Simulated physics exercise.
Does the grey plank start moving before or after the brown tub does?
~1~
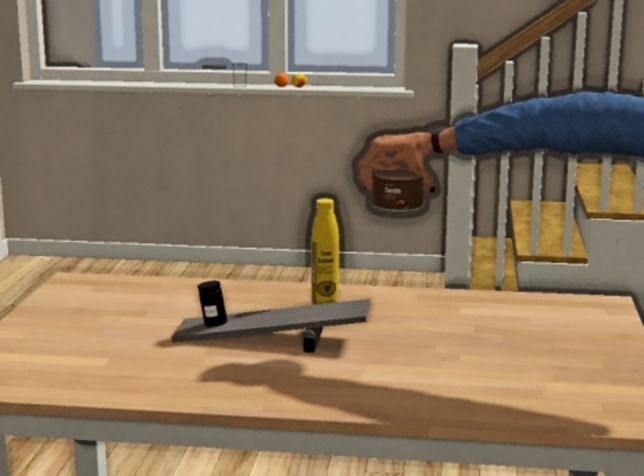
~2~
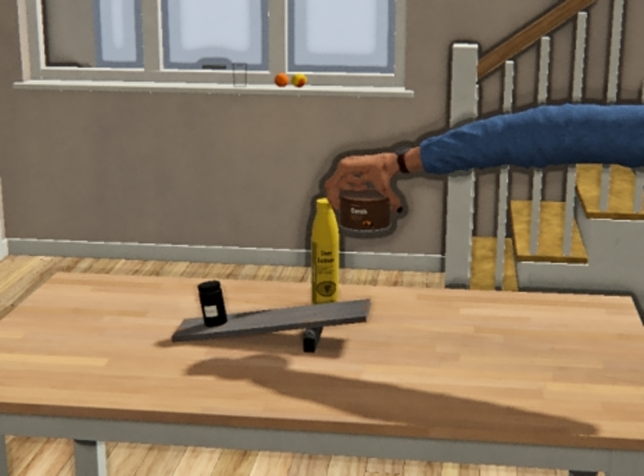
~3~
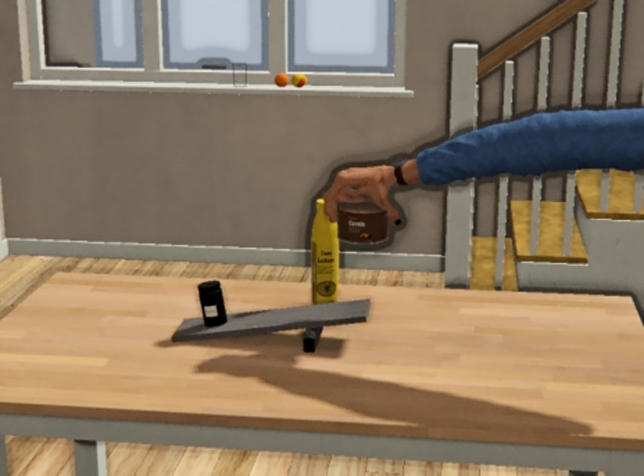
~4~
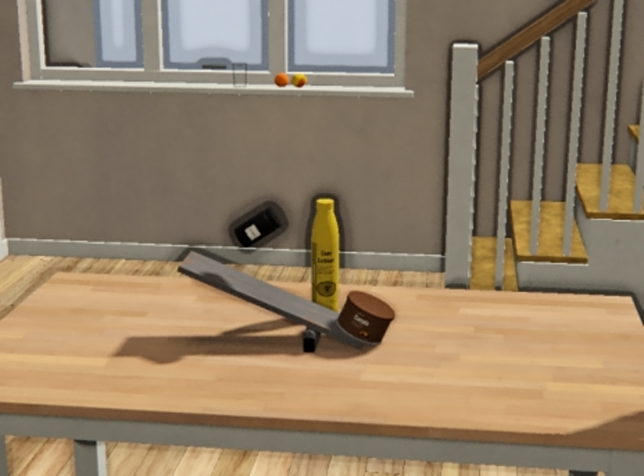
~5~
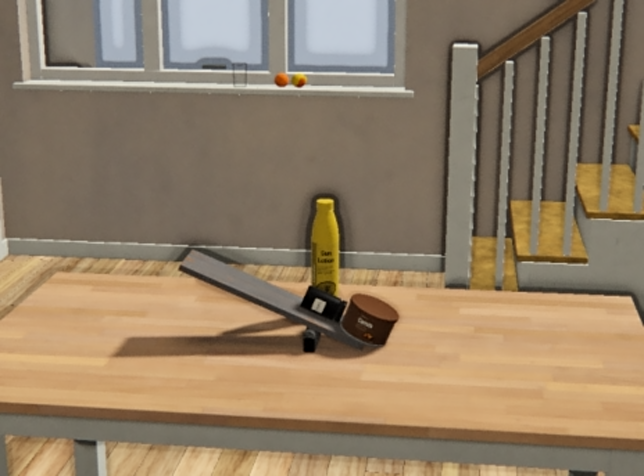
The grey plank starts moving after the brown tub. The hand is already carrying the tub left and down while the plank stays still.
